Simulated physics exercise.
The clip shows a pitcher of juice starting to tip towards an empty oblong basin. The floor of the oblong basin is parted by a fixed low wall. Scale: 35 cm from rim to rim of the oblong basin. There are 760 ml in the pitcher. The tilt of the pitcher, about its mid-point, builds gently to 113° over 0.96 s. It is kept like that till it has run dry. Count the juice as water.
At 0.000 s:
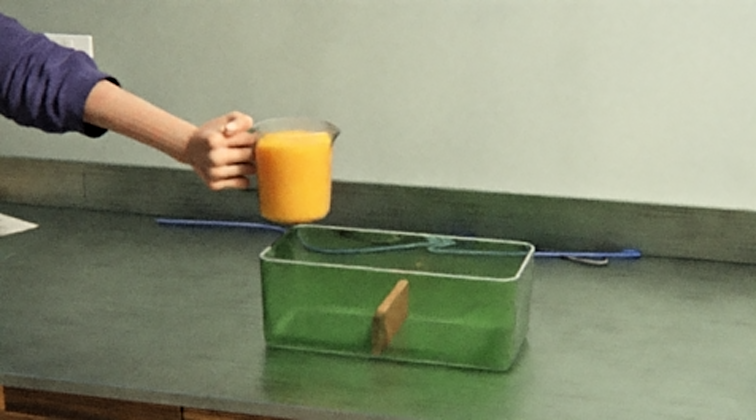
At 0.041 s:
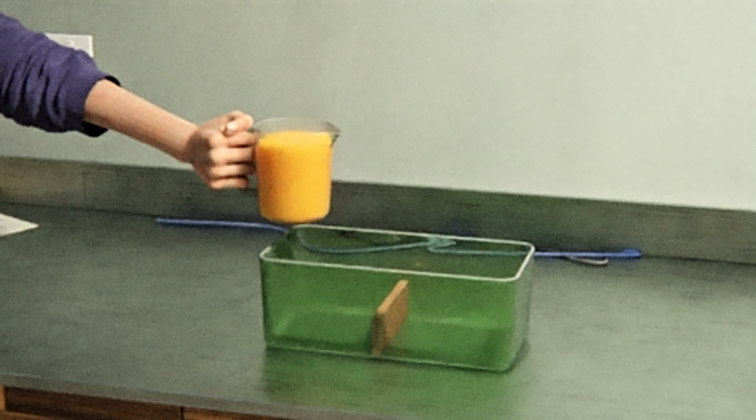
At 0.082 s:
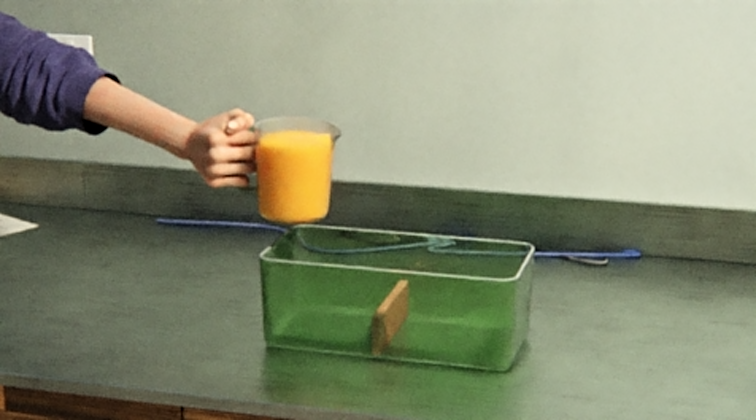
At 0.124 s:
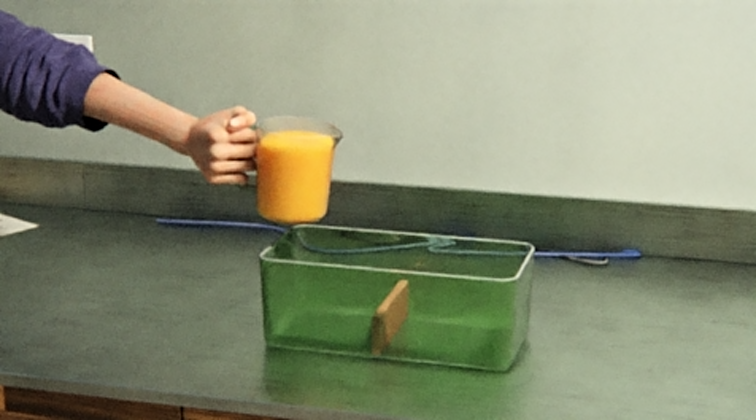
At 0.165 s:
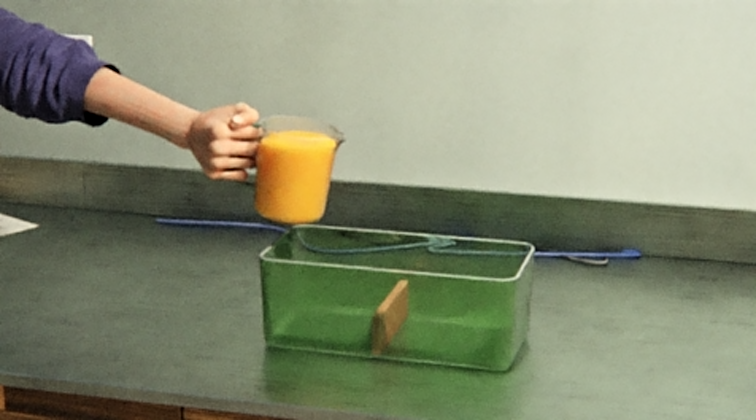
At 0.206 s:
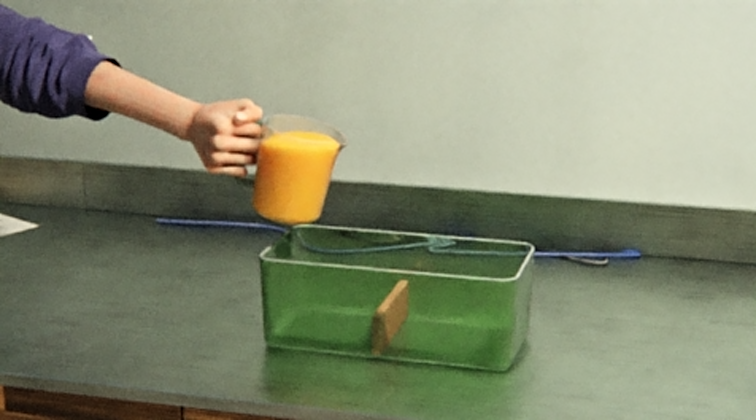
Hand in purple sleeve holding a clear pitcher of orange juice above a green-tinted oblong basin, tilting it slightly to the right.
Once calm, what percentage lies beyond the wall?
Roughly 33 per cent is past the wall.
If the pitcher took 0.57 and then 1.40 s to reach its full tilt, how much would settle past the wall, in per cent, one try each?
In turn about 20 and 45 per cent.
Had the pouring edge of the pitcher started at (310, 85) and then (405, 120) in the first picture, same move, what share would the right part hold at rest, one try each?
In turn about 5 and 100 per cent.
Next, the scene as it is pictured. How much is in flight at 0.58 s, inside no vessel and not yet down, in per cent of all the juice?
Some 16 per cent.
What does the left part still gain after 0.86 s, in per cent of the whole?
Some 26 per cent.
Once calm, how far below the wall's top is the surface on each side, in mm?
Some 36 mm on the left and 46 mm on the right.
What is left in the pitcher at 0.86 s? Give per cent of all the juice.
About 18 per cent.
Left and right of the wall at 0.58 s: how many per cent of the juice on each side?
Left about 2, right about 6.
After 0.58 s the tilt is 75° and 75 per cent is still to pour, 2 is left of the wall and 6 right of it.
After 0.86 s the tilt is 110° and 17 per cent is still to pour, 40 is left of the wall and 32 right of it.
After 1.15 s the tilt is 113° and 0 per cent is still to pour, 66 is left of the wall and 33 right of it.
After 1.46 s the tilt is 113° and 0 per cent is still to pour, 66 is left of the wall and 33 right of it.
In the end 66 per cent lies left of the wall, 33 right of it and 1 outside.
